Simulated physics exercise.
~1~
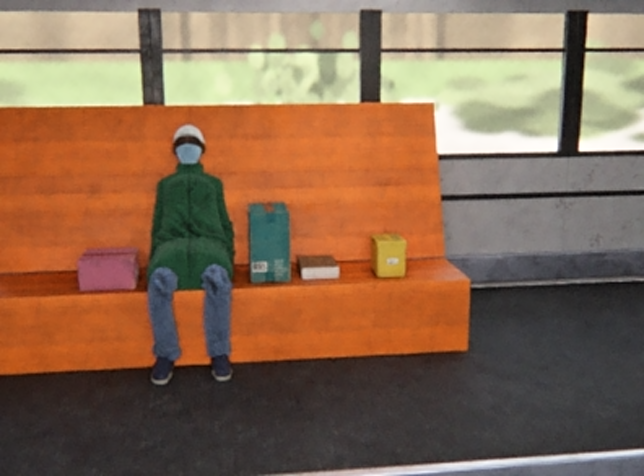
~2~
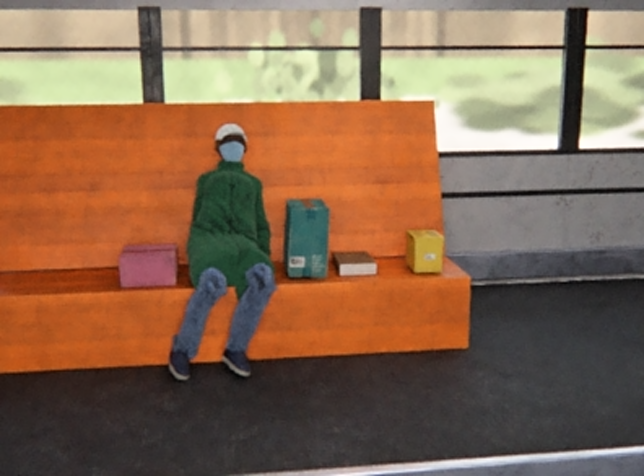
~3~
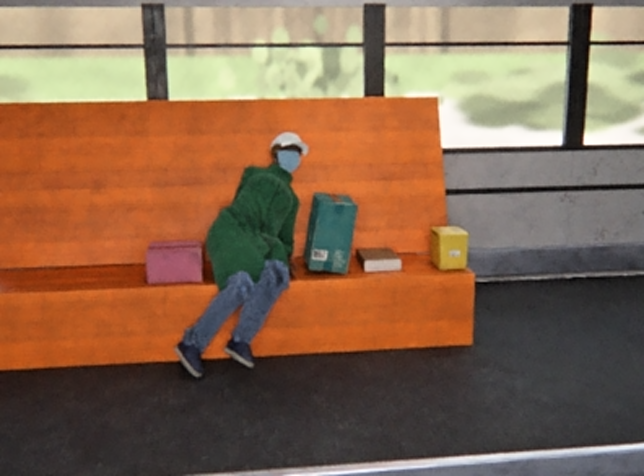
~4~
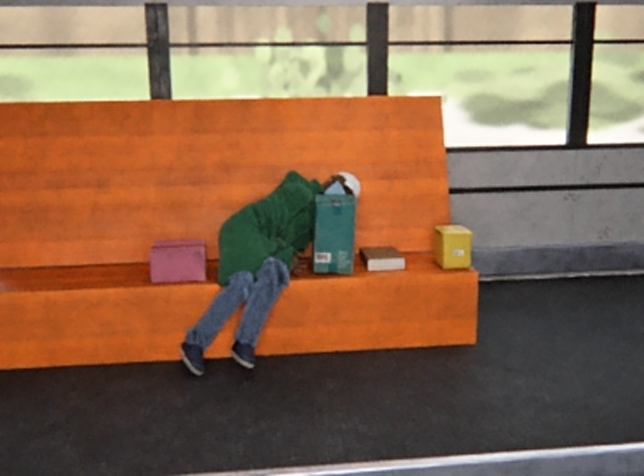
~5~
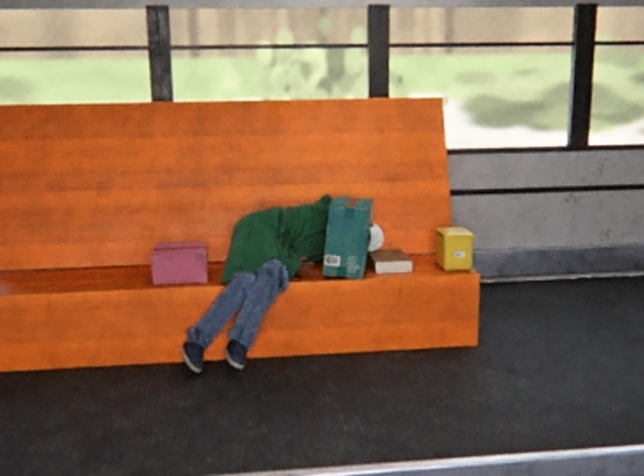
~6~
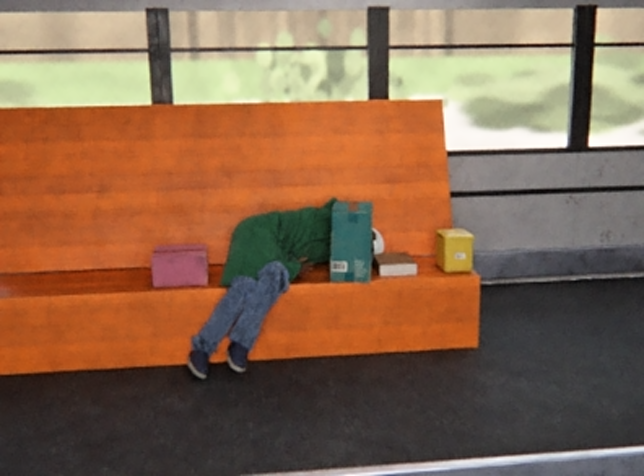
A sleeper in a green coat slid right along an orange metro seat as the bags around them shifted the same way, then slumped over behind the teal pack, ending bent sideways with hips still seated and every item still on the seat.
